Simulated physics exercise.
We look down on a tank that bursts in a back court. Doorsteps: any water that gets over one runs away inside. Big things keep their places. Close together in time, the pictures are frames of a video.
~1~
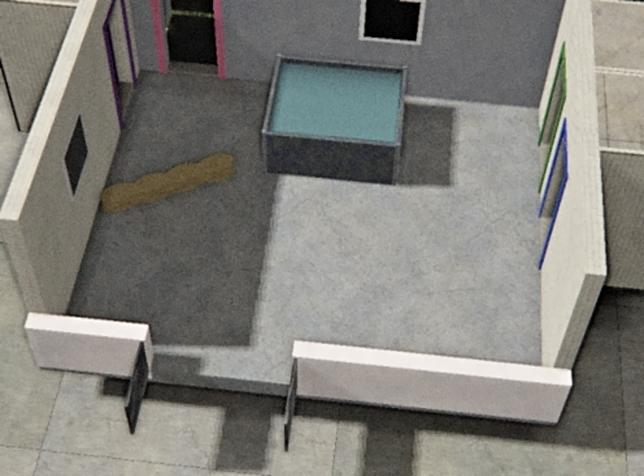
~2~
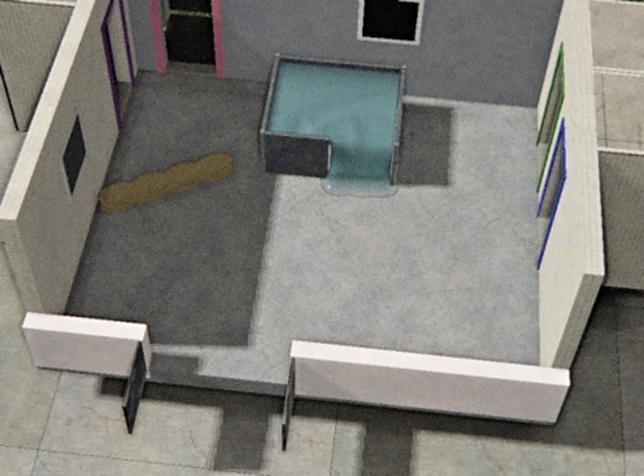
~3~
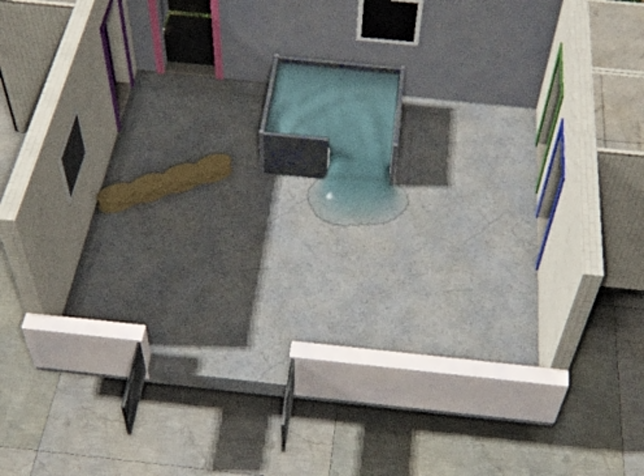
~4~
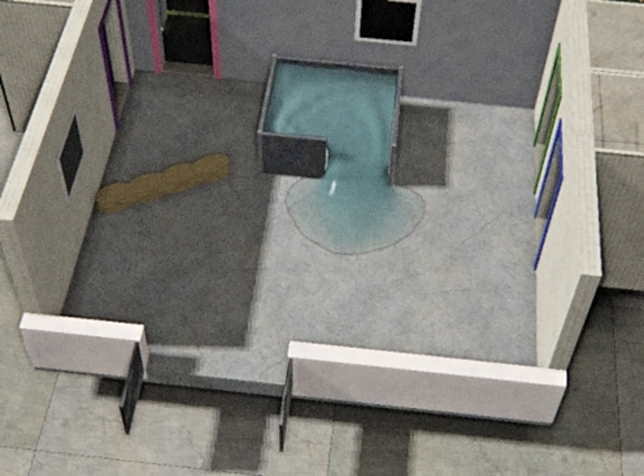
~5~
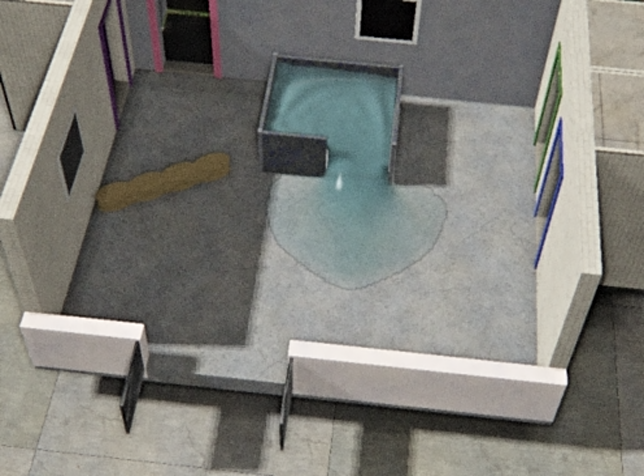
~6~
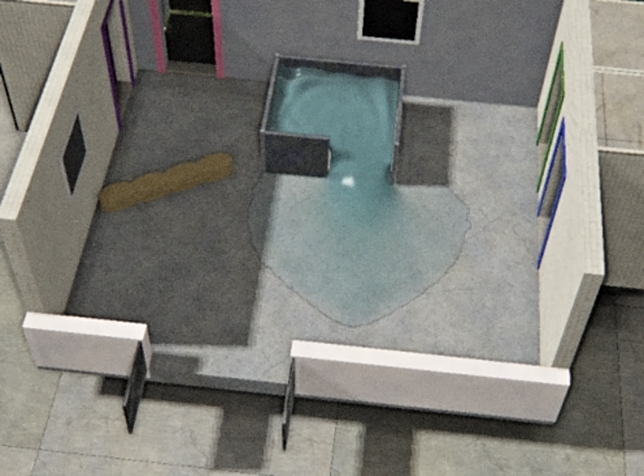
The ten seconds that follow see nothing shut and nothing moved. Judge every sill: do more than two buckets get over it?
Green door: Not too much gets in there; purple door: Not too much gets in there; pink door: Not too much gets in there; blue door: Too much gets in there.
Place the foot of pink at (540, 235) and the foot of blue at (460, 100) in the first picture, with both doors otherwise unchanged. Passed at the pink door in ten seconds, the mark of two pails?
As I see it, the pink door comes in higher.
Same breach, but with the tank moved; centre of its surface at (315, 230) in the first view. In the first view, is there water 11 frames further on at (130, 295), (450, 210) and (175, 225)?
Hit, spared, spared.
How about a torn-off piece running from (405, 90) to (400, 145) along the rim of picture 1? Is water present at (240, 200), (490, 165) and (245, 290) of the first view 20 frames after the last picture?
Unwetted, submerged, unwetted.
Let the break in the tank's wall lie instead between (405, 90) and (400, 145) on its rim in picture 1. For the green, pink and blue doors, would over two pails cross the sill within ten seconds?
Checking each in turn: Green door clears the cutoff, pink door falls below the cutoff, blue door clears the cutoff.
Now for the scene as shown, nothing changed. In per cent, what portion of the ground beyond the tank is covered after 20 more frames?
Close to 45 in a hundred, I think.
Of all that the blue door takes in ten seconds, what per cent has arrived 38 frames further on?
Around 70 percent.
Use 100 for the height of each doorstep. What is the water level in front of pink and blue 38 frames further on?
Approx. 0 % then 200 %.
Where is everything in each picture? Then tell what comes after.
The water tank at (337, 103) is whole and still, in the first picture.
The front is at (391, 192), out from the gap at (360, 168), in the second picture.
The front is at (332, 219), out from the gap at (359, 169), in the third picture.
The front is at (331, 247), out from the gap at (357, 170), in the fourth picture.
The front is at (355, 284), out from the gap at (357, 168), in the fifth picture.
The front is at (357, 322), out from the gap at (360, 168), in the sixth picture.
A moment on, water covers 40 % of the floor; the green door not reached, the purple door not reached, the pink door not reached, the blue door not reached.
Next, water covers 45 % of the floor; the green door not reached, the purple door not reached, the pink door not reached, the blue door under two buckets in.
Then, water covers 45 % of the floor; the green door not reached, the purple door not reached, the pink door not reached, the blue door under two buckets in.
Later, water covers 65 % of the floor; the green door wet at the sill, nothing in, the purple door not reached, the pink door not reached, the blue door over two buckets in.
In the end, water covers 85 % of the floor; the green door wet at the sill, nothing in, the purple door not reached, the pink door wet at the sill, nothing in, the blue door over two buckets in.
